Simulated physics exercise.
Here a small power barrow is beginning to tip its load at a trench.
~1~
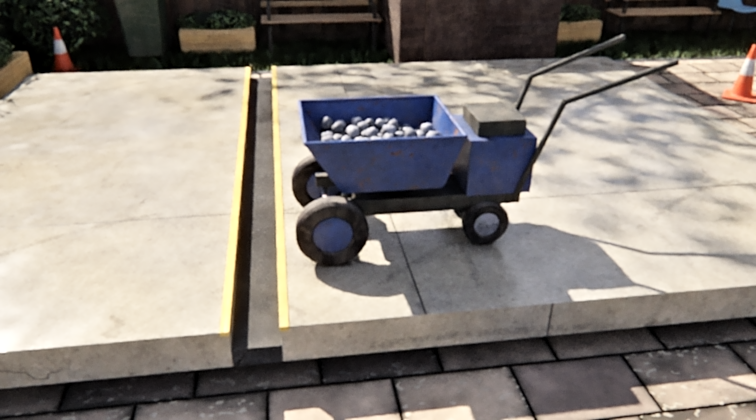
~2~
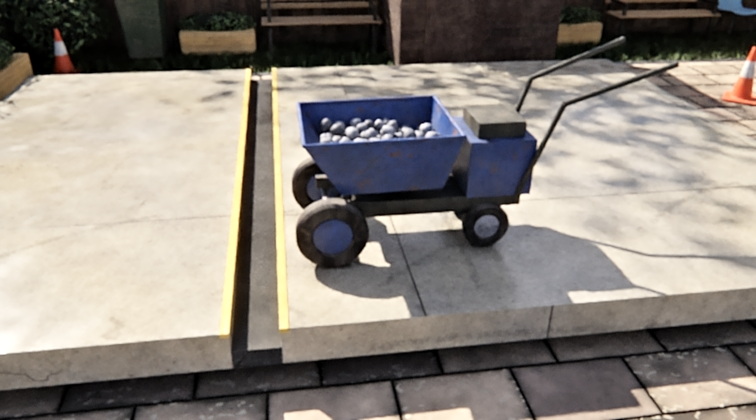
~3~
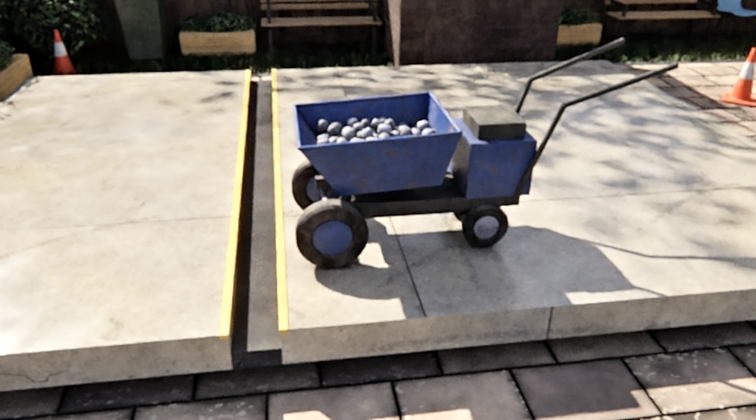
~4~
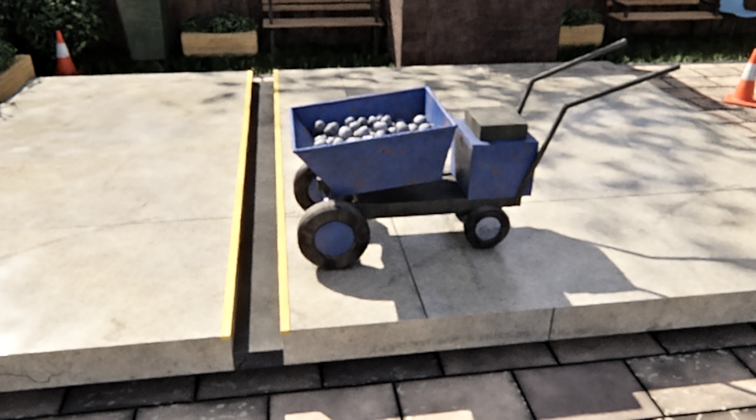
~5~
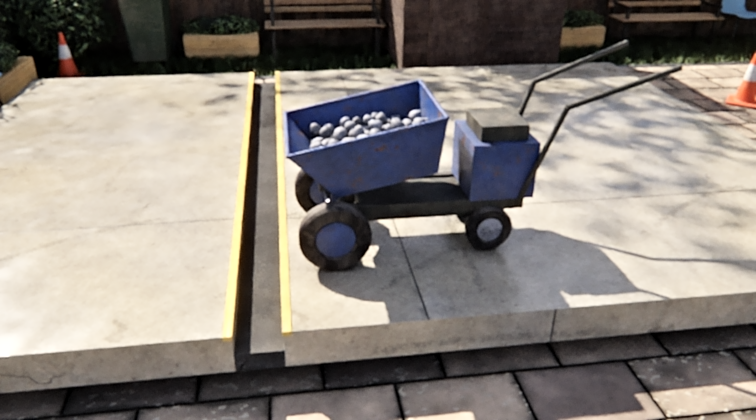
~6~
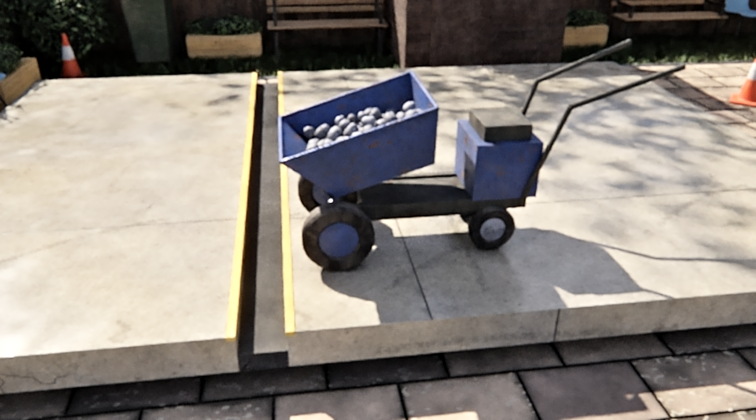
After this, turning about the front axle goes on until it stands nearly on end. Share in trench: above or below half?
The trench takes in the minor portion of the load.
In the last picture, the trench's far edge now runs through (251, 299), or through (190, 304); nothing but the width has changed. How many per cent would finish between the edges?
Roughly 0 % and 70 %.
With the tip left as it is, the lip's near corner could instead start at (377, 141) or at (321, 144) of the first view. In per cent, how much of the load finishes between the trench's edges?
60 %, then 30 %.
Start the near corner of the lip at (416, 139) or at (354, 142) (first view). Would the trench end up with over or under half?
From the first position short of one half lands between the edges, from the second beyond one half.
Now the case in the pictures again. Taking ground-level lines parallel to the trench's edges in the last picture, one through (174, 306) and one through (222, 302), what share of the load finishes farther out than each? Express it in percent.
Close to 20 % and 60 %, in that order.
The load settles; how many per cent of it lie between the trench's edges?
Somewhere around 0 percent, I'd say.
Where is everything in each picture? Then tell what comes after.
In the first frame, lip of the skip near (306, 144), level; top of the load near (372, 133), round cobbles; first edge of the trench near (283, 291); far edge near (228, 295), the trench under half as wide as the skip, and about half as deep as wide.
In the second frame, lip of the skip near (304, 147), level; top of the load near (371, 135).
In the third frame, lip of the skip near (300, 149), tipped barely; top of the load near (384, 130).
In the fourth frame, lip of the skip near (295, 152), tipped a little; top of the load near (381, 128).
In the fifth frame, lip of the skip near (288, 157), tipped a little; top of the load near (400, 136).
In the sixth frame, lip of the skip near (282, 162), tipped clearly; top of the load near (388, 133); first edge of the trench near (289, 296); far edge near (234, 300).
Shortly afterwards, skip tipped steeply; the whole lot in the skip.
Next, skip tipped right over; all but a few in the skip; a little beyond it.
Some moments later, skip tipped right over; near a third in the skip; near two thirds beyond it.
In the end, skip tipped right over; near a quarter in the skip; only a few in or heaped over the trench; the bulk beyond it.
